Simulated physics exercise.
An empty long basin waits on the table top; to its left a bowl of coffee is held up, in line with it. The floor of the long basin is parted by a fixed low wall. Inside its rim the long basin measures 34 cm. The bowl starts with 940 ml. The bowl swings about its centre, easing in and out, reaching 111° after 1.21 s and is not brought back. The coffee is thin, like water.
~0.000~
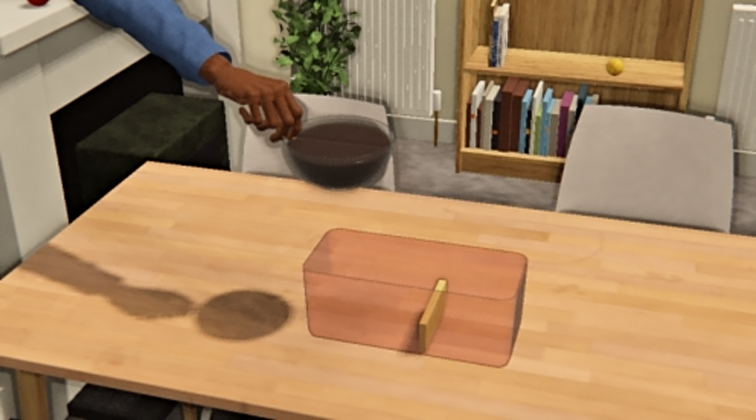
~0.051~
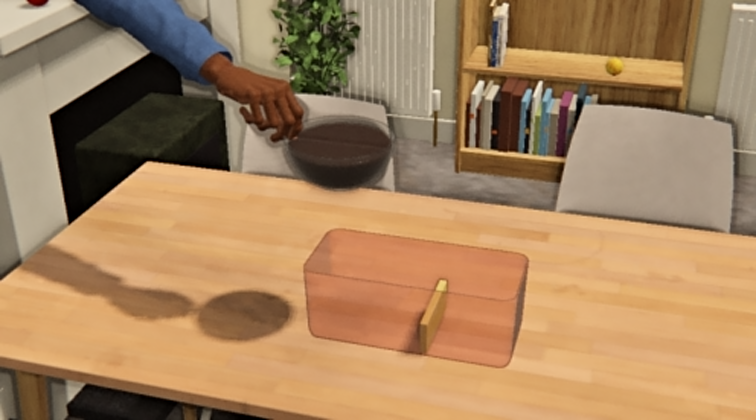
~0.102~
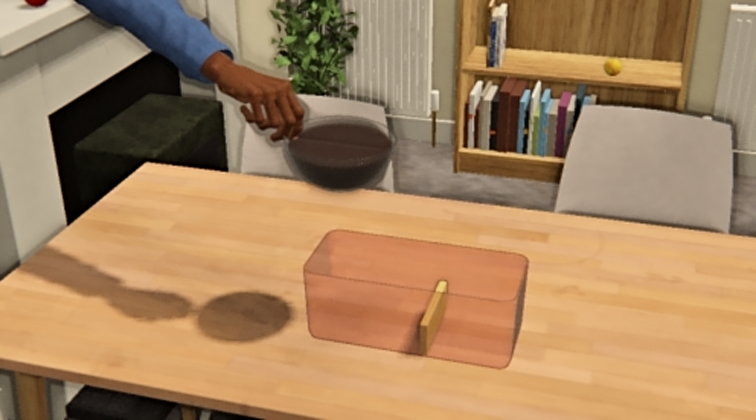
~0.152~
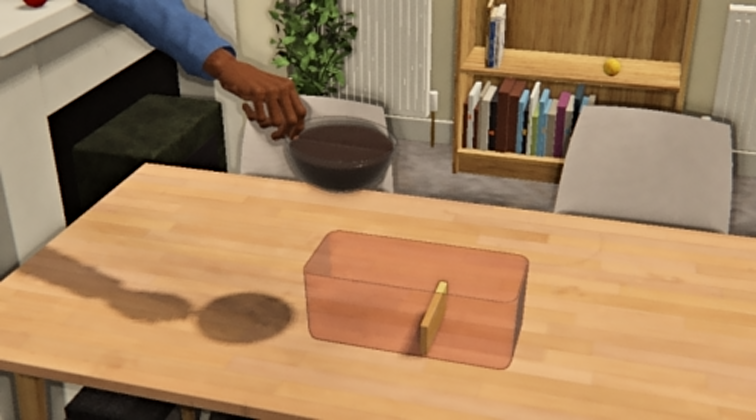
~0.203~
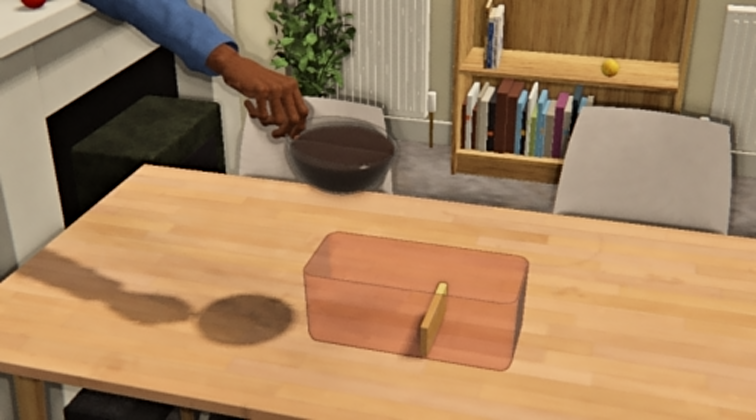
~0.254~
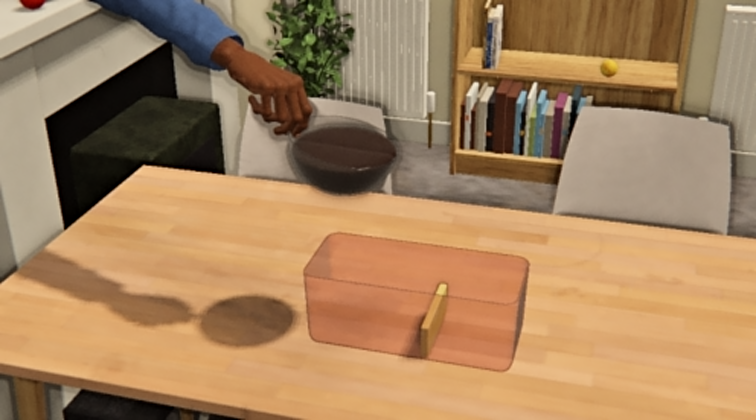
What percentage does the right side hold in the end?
The far part has some 58 per cent.
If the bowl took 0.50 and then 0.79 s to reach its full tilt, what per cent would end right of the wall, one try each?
In turn about 25 and 40 per cent.
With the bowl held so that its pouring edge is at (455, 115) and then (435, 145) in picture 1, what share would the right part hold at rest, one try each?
First 70, then 90 per cent.
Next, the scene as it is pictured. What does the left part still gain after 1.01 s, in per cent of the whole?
About 4 per cent.
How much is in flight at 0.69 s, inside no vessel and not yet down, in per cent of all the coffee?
Some 40 per cent.
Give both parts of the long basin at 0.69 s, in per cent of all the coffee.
Some 4 per cent left and 20 right.
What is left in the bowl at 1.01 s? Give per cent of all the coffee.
Some 0 per cent.
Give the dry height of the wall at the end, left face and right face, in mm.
Some 42 mm on the left and 26 mm on the right.
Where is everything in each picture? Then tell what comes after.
It leans 0°; its right rim is at (392, 143); the coffee meets the walls at (291, 136) and (391, 147); the long basin's rim runs from (316, 249) to (522, 279); the wall's top is at (433, 302), in the first frame.
It leans 0°; its right rim is at (393, 144); the coffee meets the walls at (292, 136) and (391, 148), in the second frame.
It leans 2°; its right rim is at (394, 146); the coffee meets the walls at (293, 136) and (392, 150), in the third frame.
It leans 4°; its right rim is at (395, 149); the coffee meets the walls at (293, 137) and (393, 151), in the fourth frame.
It leans 8°; its right rim is at (395, 154); the coffee meets the walls at (294, 138) and (394, 153), in the fifth frame.
It leans 12°; its right rim is at (397, 158); the coffee meets the walls at (296, 140) and (396, 154), in the sixth frame.
Then, 0.69 s in, the tilt is 68° and 36 per cent is still to pour, 4 is left of the wall and 20 right of it.
Then, 1.01 s in, the tilt is 104° and 0 per cent is still to pour, 37 is left of the wall and 57 right of it.
Then, 1.35 s in, the tilt is 111° and 0 per cent is still to pour, 41 is left of the wall and 58 right of it.
Then, 1.71 s in, the tilt is 111° and 0 per cent is still to pour, 41 is left of the wall and 58 right of it.
Finally, 41 per cent lies left of the wall, 58 right of it and 1 outside.
